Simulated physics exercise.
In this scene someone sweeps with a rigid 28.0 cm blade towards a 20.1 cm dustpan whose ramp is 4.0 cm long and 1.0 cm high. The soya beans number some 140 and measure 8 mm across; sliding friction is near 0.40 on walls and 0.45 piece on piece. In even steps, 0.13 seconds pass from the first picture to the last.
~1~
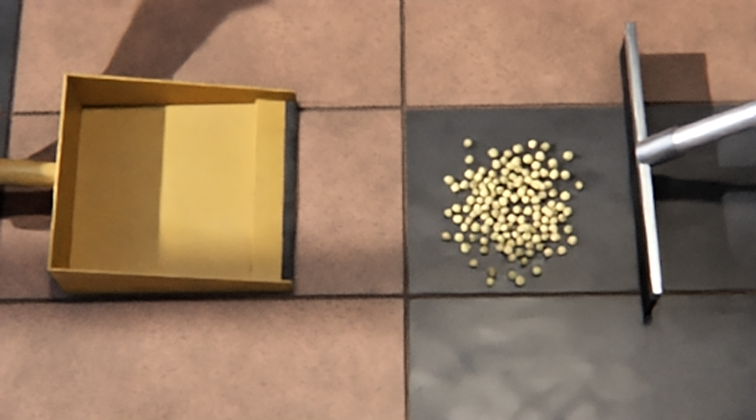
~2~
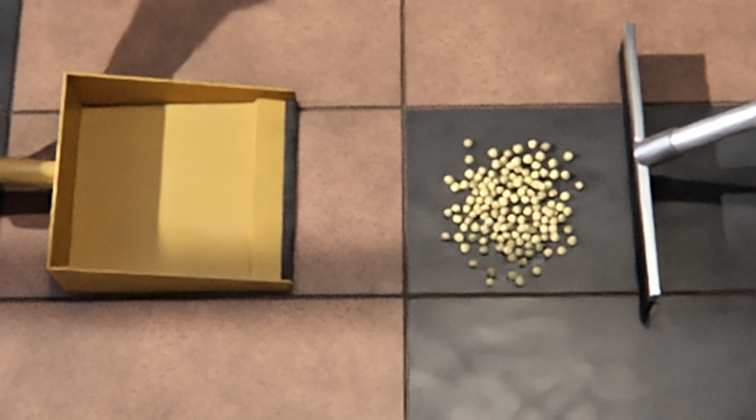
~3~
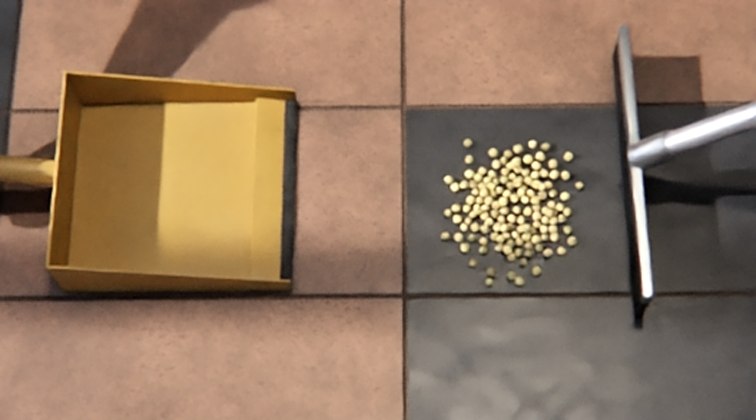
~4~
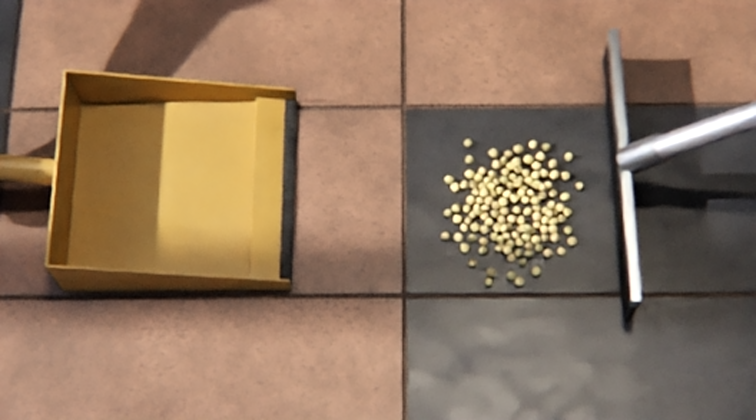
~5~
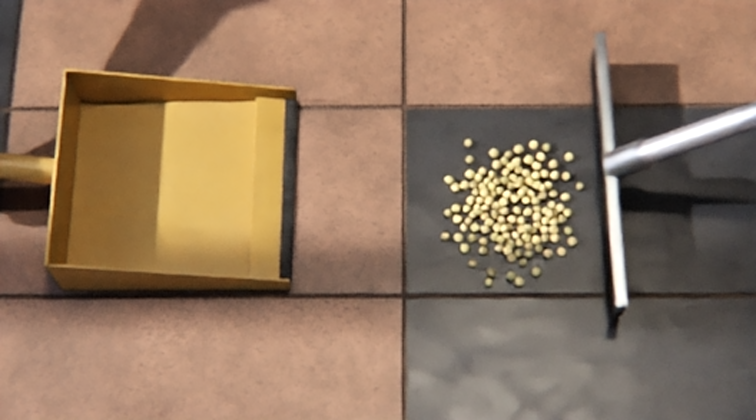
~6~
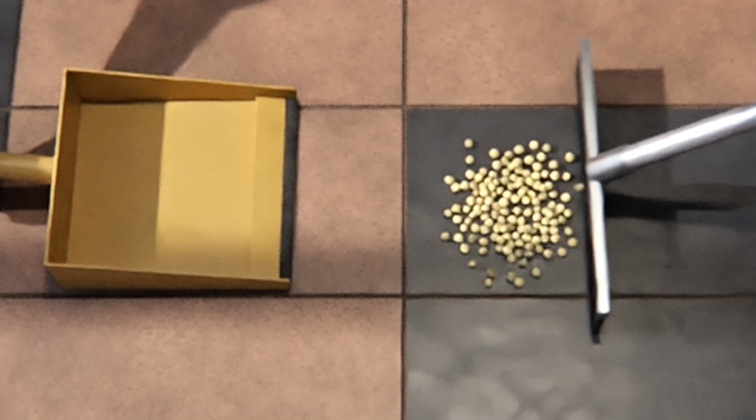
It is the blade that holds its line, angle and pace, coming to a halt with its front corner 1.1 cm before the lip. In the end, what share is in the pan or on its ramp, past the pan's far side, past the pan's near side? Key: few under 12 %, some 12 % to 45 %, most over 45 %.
Pan = some, far side = few, near side = some.
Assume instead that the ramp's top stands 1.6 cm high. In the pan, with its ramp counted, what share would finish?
Something like 40 per cent, ramp included.
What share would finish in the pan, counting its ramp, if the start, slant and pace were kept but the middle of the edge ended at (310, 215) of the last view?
Some 50 per cent.
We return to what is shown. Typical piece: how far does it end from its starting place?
I'd put it near 26 cm.
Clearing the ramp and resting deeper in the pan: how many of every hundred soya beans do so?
Something like 20 per cent of the whole.
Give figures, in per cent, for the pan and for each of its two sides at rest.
The pan holds 40 per cent at the end, the far side 0 per cent and the near side 30 per cent.
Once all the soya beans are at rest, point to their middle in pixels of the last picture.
About (272, 248).
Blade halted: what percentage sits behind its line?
Roughly 5 in a hundred.
Then, 0.21 s after the last picture, middle of the blade 15 cm from the lip; 0 % over the lip, far side 0 %, near side 10 %.
Then, 0.36 s after the last picture, middle of the blade 6 cm from the lip; 0 % over the lip, far side 0 %, near side 25 %.
Then, 0.63 s after the last picture, middle of the blade 1 cm from the lip; 50 % over the lip, far side 0 %, near side 30 %.
In the end, pan 40 %, far side 0 %, near side 30 %, in front of the lip or behind the blade 30 %.
